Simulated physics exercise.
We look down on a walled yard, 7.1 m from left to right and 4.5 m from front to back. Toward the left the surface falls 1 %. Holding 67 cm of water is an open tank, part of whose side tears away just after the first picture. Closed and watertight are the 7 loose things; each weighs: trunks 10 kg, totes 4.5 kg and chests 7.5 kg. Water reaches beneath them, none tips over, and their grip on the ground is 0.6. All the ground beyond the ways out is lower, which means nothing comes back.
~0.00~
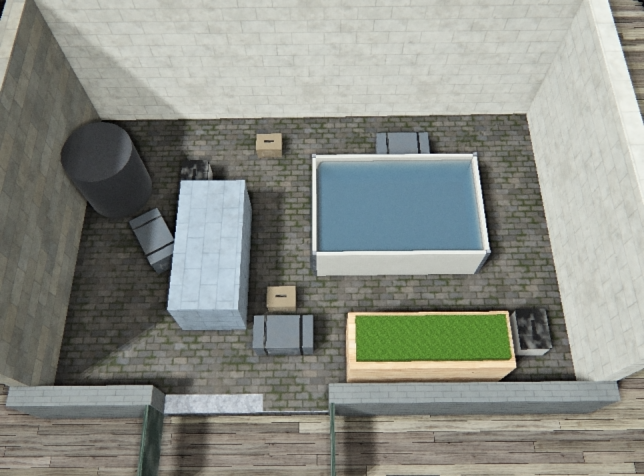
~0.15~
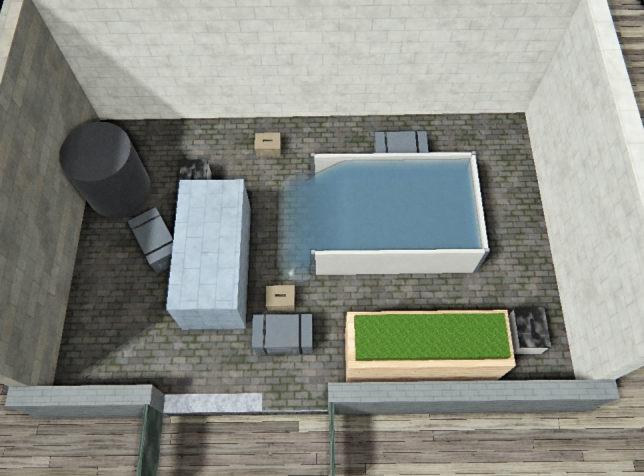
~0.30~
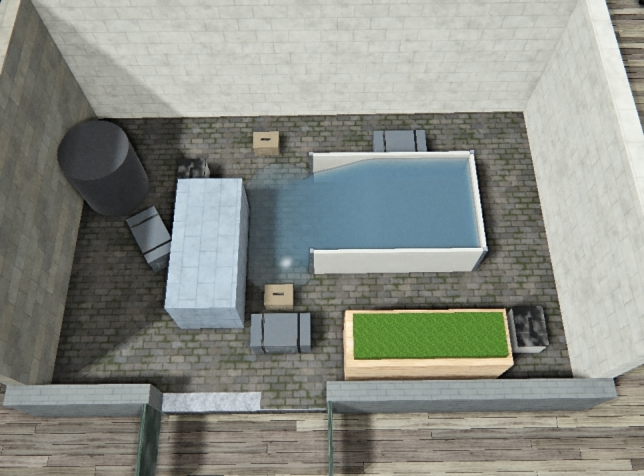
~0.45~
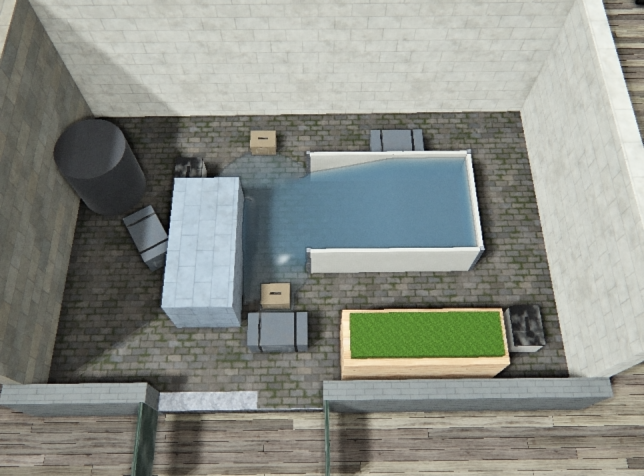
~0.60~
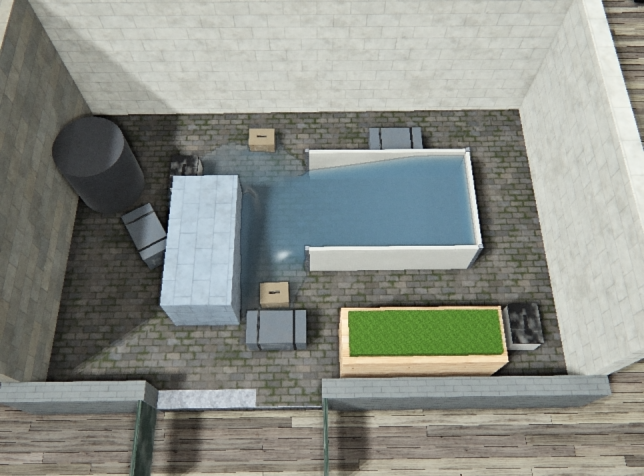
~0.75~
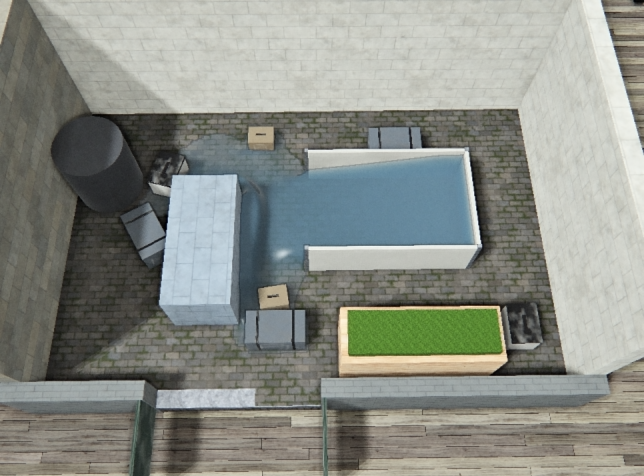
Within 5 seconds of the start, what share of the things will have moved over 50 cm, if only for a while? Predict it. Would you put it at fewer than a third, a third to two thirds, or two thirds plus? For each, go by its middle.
By the time shown, two thirds or over will have gone that far.
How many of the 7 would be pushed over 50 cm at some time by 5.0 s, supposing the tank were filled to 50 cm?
With that change, 4 of them.
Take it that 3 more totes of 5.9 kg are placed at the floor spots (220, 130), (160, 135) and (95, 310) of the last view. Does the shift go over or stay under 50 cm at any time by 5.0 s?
Outcome: Breaks the threshold first, breaks the threshold next, stays within last.
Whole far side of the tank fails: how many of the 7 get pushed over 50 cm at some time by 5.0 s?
5.
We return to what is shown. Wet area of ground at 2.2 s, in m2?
Close to 15 m2, I'd say.
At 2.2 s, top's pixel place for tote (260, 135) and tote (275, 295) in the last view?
Somewhere about (281, 110) and (333, 315).
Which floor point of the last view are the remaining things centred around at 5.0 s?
Centre of the remaining things: Roughly (313, 248).
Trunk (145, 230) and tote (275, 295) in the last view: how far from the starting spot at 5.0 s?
The first is off by 80 cm, the second by 140 cm.
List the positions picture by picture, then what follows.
The first frame shows a chest at (194, 176), on the bottom; a tote at (281, 296), on the bottom; 3.5 m2 under water; 0 of 7 have shifted.
The second frame shows a chest at (193, 175) rests on the ground; a tote at (280, 296) rests on the ground; water covers 4.4 m2; 0 of 7 have shifted.
The third frame shows a chest at (191, 174) rests on the ground; a tote at (279, 294), on the bottom; water covers 5.4 m2; 0 of 7 have shifted.
The fourth frame shows a chest at (188, 173), on the bottom; a tote at (276, 294), on the bottom; 6.1 m2 under water; 0 of 7 have shifted.
The fifth frame shows a chest at (184, 171), on the bottom, 5 cm from its start; a tote at (274, 293) rests on the ground; 6.5 m2 under water; 0 of 7 have shifted.
The sixth frame shows a chest at (166, 168) rests on the ground, 30 cm from its start; a tote at (273, 296), on the bottom, 8 cm from its start; water covers 7.4 m2; 2 of 7 have shifted.
After 1.1 s 1 of 7 are over 50 cm from their spots; 0 afloat.
After 2.2 s 4 of 7 are over 50 cm from their spots; 2 afloat.
After 3.5 s 4 of 7 are over 50 cm from their spots; 2 afloat.
After 5.0 s 5 of 7 are over 50 cm from their spots, and 5 have been at some point; 3 afloat.
